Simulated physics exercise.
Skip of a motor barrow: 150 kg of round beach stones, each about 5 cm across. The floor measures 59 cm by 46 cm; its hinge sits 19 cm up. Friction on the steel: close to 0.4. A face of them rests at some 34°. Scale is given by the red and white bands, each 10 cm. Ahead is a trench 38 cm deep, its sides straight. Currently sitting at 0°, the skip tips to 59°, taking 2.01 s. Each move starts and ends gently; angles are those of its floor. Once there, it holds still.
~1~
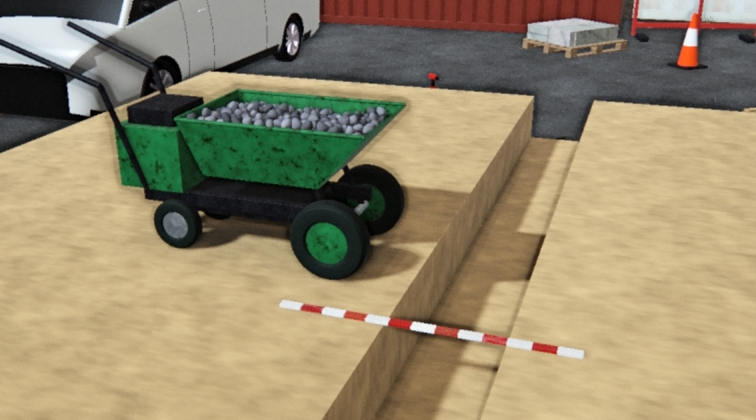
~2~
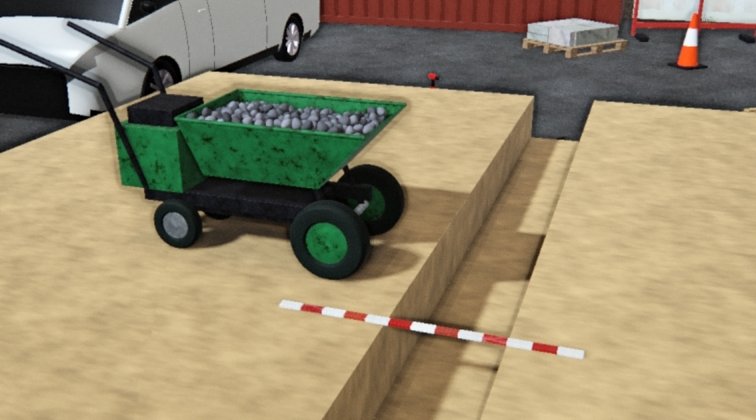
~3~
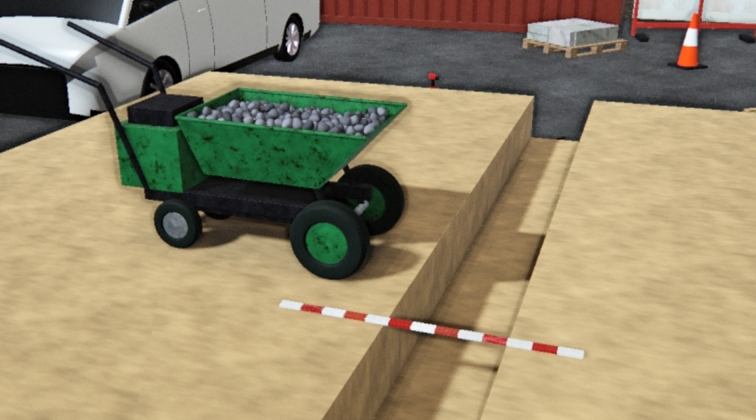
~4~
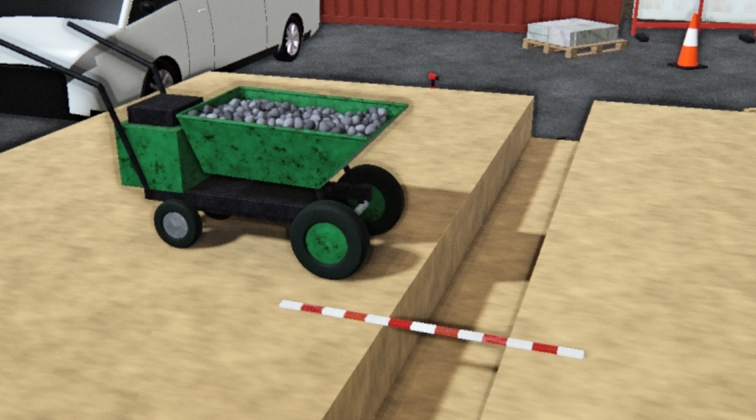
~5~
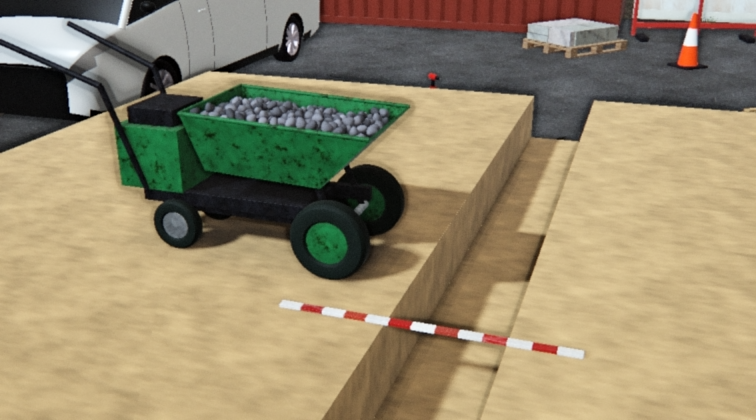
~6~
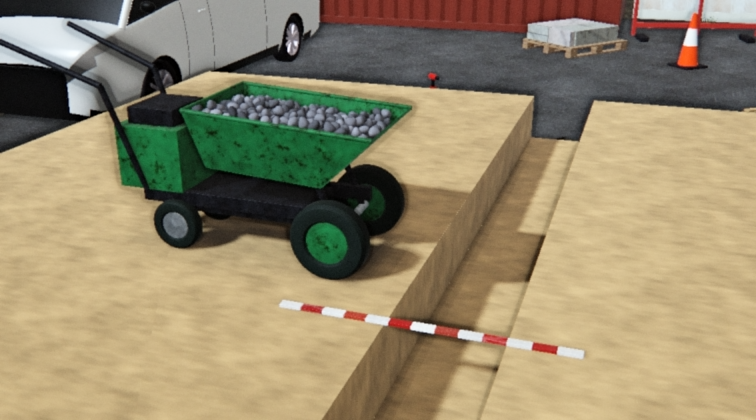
The green skip of a motor barrow, loaded with grey stones, tilted very slightly forward to the right, while its wheels stayed still on the sandy ground beside a straight-sided trench.
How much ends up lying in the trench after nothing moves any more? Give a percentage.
A share of about 92 per cent.
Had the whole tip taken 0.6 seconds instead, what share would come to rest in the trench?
Something close to 65 per cent.
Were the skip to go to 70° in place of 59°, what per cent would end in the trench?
Near 90 per cent then.
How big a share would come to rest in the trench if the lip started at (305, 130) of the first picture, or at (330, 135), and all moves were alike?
Result: Close to 95 then close to 100 per cent.
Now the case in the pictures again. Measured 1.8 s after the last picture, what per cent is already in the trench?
About 45%.
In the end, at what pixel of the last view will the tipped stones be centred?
I'd put it close to (491, 332).
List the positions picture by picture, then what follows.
In the first picture, the skip is at 0°, its lip at (365, 138); the top of the load is at (268, 110).
In the second picture, lip at (365, 138), floor tilted 0°, highest stones at (259, 108).
In the third picture, lip at (366, 139), floor tilted 1°, highest stones at (260, 108).
In the fourth picture, lip at (367, 139), floor tilted 1°, highest stones at (261, 107).
In the fifth picture, the skip is at 2°, its lip at (369, 140); the top of the load is at (259, 105).
In the sixth picture, lip at (372, 142), floor tilted 4°, highest stones at (261, 103).
Then, 1.2 s after the last picture the floor is at 50°, 99 % in the skip, 1 % in the trench; the foremost stones are at (468, 225).
Then, 1.8 s after the last picture the floor is at 59°, 48 % in the skip, 47 % in the trench, 5 % past the trench; the foremost stones are at (580, 289).
Then, 2.2 s after the last picture the floor is at 59°, 27 % in the skip, 64 % in the trench, 8 % past the trench; the foremost stones are at (642, 309).
Then, 4.1 s after the last picture the floor is at 59°, 0 % in the skip, 92 % in the trench, 8 % past the trench; the foremost stones are at (666, 314).
